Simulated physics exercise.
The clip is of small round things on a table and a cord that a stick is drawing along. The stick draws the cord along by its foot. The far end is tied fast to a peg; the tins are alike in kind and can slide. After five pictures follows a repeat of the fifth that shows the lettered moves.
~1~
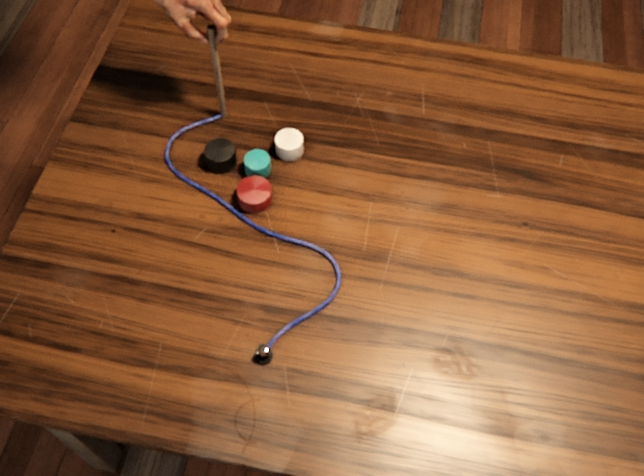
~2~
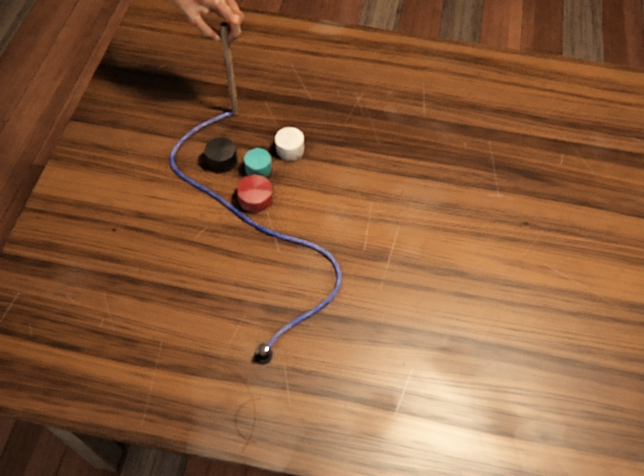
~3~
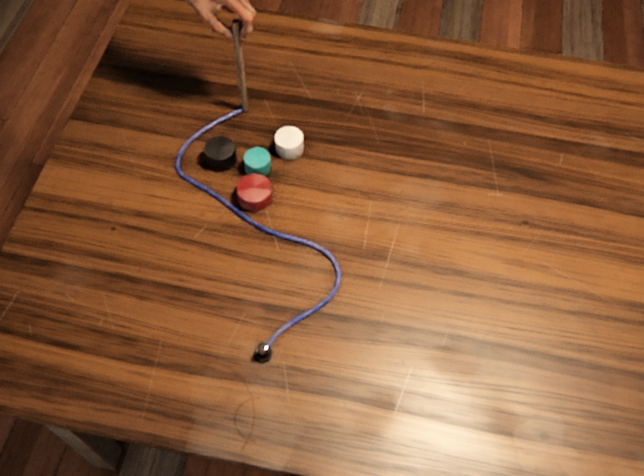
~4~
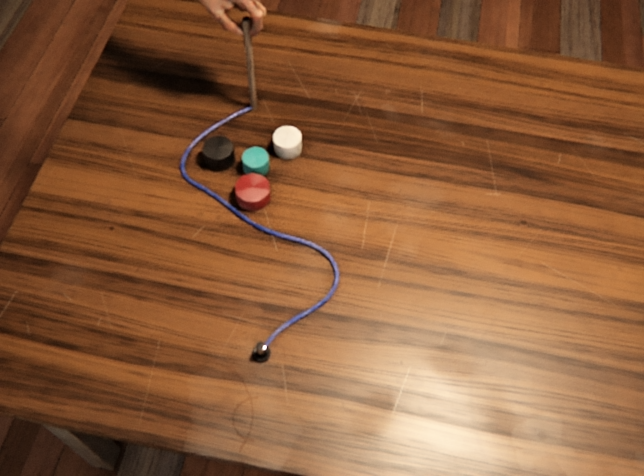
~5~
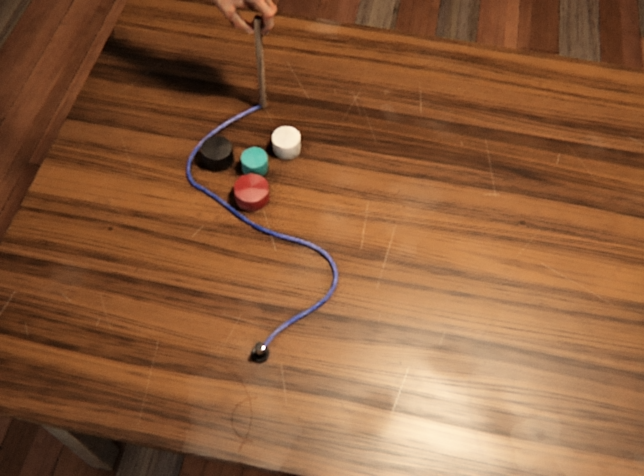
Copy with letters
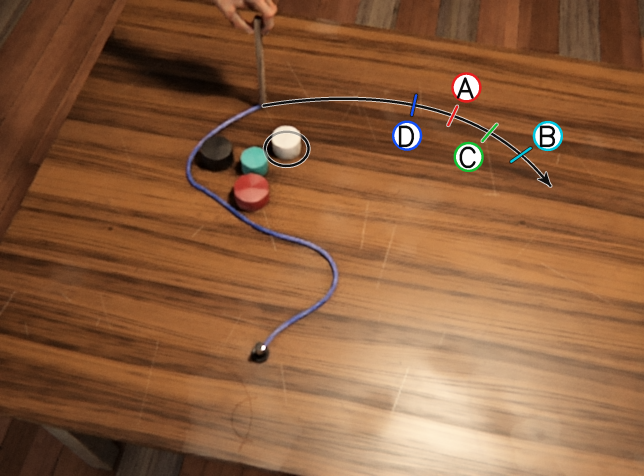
A hand at the upper left holds a thin stick upright on a striped brown wooden table, seen from above at an angle. A blue cord curves in an S from the stick's foot to a small dark peg near the lower middle, passing black, turquoise, red and white round tins clustered beside it. The hand moves the stick slowly rightward, drawing the cord's upper bend closer around the black tin, while the lower curve stays nearly still.
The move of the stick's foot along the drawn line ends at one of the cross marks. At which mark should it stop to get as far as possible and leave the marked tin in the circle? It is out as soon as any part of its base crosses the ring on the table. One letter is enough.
D.
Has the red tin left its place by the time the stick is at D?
No.
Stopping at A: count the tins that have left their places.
Four.
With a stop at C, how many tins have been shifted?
Four.
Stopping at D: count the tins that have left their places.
Two.
On the copy, A at (453, 116); B at (521, 155); C at (490, 133); D at (414, 105); the ring at (287, 149); the route from (263, 106) via (422, 107) to (550, 186).
On D. First, foot of the stick (316, 100); white tin (287, 143).
Then, foot of the stick (368, 100); white tin (287, 143).
Finally, foot of the stick (414, 106); black tin (246, 164); turquoise tin (274, 168); white tin (287, 143); the white tin is still in its ring.
By contrast, A drags the ringed tin to (301, 155); B drags the ringed tin to (339, 177); C drags the ringed tin to (322, 167).
